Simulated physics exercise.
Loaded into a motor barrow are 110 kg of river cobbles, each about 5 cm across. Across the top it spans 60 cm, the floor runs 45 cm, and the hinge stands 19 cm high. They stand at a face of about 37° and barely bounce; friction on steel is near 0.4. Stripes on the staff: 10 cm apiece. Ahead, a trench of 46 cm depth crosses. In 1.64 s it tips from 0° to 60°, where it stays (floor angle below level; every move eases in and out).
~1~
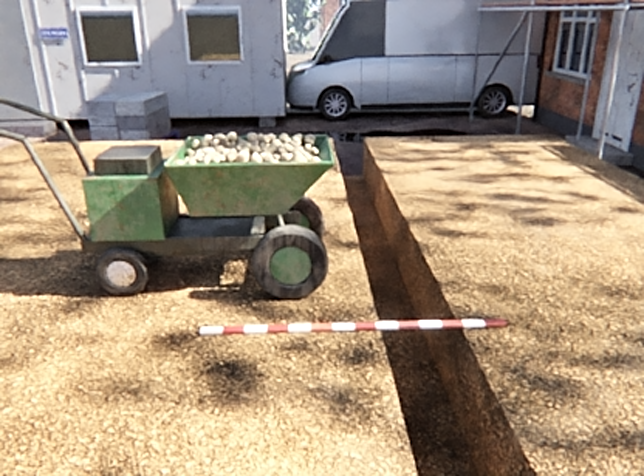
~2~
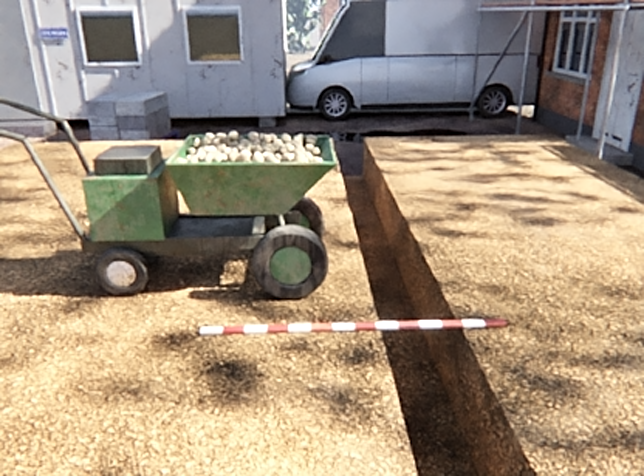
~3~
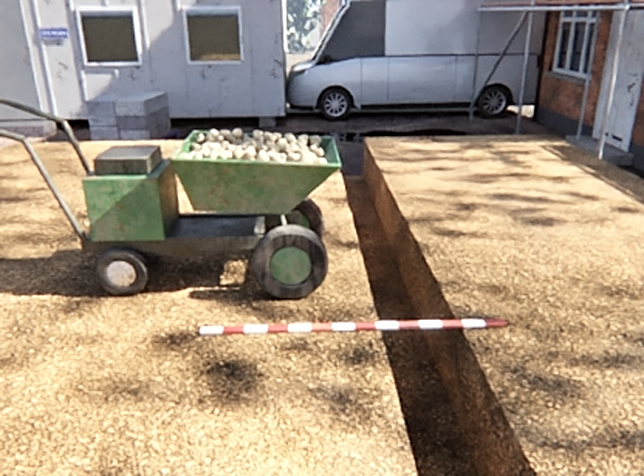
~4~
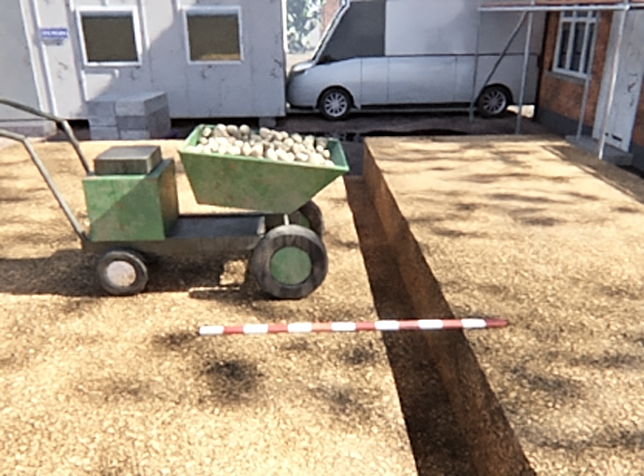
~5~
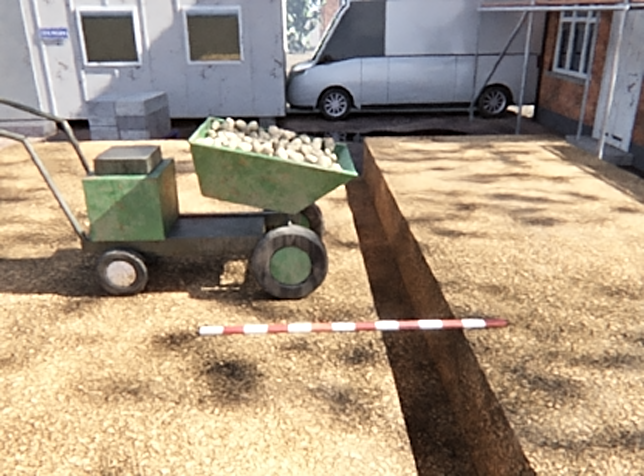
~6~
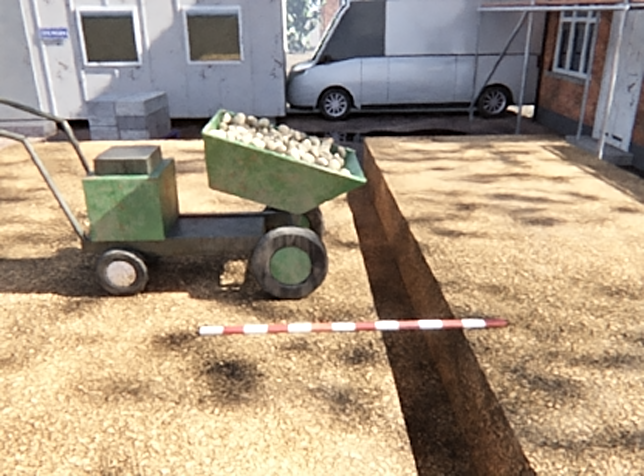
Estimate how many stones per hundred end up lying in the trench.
79 %.
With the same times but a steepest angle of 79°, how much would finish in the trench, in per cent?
It would come to about 80 percent.
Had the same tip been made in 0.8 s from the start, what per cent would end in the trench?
Something close to 65 per cent.
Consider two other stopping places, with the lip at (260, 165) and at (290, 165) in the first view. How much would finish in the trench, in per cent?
The first start gives about 70 per cent, the second about 100.
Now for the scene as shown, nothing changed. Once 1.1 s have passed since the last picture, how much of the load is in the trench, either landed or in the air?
Approx. 30 % of the load.
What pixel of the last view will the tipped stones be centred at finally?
Around (412, 329).
Then, 0.6 s after the last picture the floor is at 51°, 99 % in the skip, 1 % in the trench; the foremost stones are at (397, 213).
Then, 1.1 s after the last picture the floor is at 60°, 63 % in the skip, 29 % in the trench, 8 % past the trench; the foremost stones are at (471, 268).
Then, 1.5 s after the last picture the floor is at 60°, 39 % in the skip, 41 % in the trench, 20 % past the trench; the foremost stones are at (528, 262).
Then, 3.4 s after the last picture the floor is at 60°, 0 % in the skip, 79 % in the trench, 21 % past the trench; the foremost stones are at (574, 260).
